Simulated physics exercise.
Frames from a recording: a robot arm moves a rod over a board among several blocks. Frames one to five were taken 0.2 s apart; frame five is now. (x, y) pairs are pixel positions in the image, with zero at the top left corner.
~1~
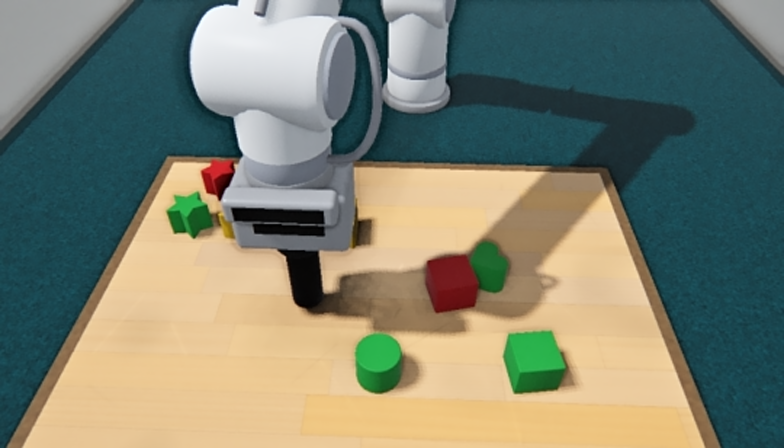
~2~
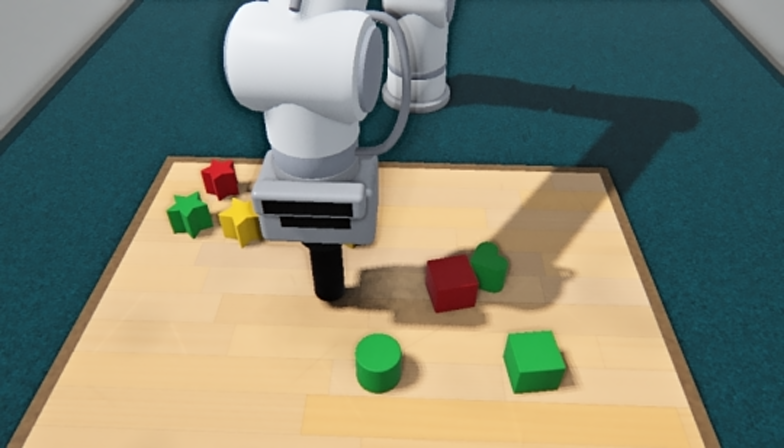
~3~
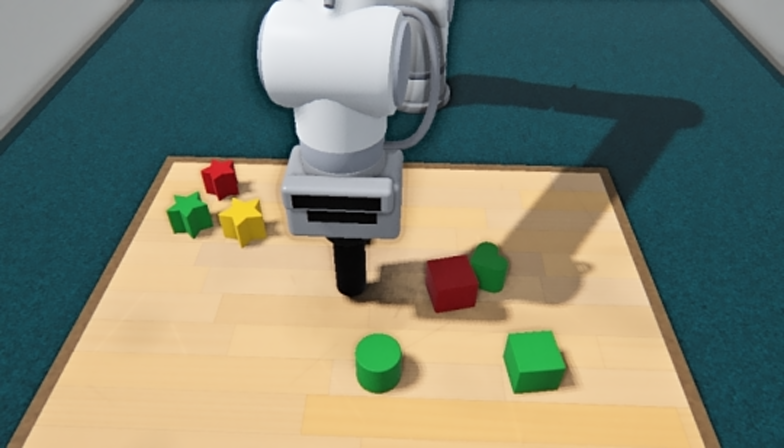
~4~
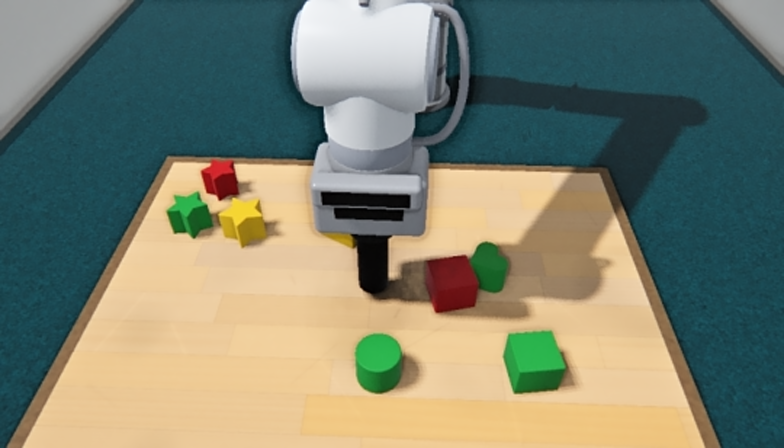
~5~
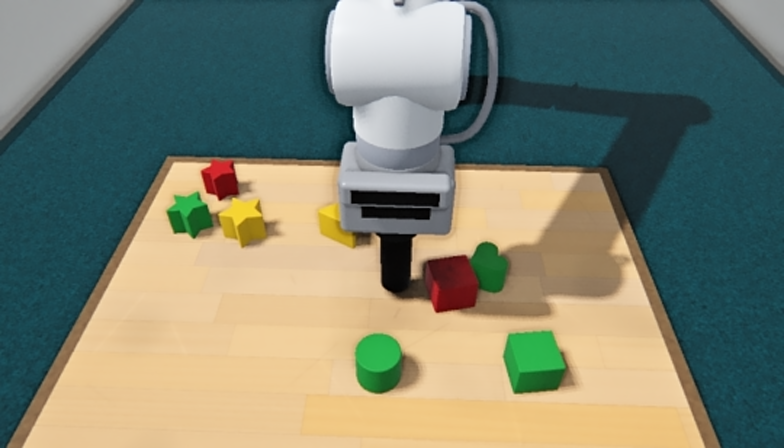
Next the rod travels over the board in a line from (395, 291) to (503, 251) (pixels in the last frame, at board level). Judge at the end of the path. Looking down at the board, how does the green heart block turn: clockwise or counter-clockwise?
Looking down: Anticlockwise.
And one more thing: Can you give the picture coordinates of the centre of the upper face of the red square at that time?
Somewhere near (475, 272).
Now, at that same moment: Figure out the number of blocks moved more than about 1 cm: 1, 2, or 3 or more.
Total: Two.
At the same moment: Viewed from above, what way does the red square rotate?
Viewed from overhead, the red square winds up turned clockwise.
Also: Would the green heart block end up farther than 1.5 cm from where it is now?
I believe so.
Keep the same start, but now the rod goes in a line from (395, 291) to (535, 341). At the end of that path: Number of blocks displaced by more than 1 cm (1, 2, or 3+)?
Two get moved.
On the path given first. One third of the way, rod (435, 268); red square (466, 272), turned 35° clockwise; green heart block (504, 257), turned 45° anticlockwise.
Two thirds of the way, rod (471, 254); red square (475, 272), turned 70° clockwise; green heart block (505, 257), turned 50° anticlockwise.
At the end, rod (505, 242); red square (475, 272), turned 70° clockwise; green heart block (509, 258), turned 40° anticlockwise.
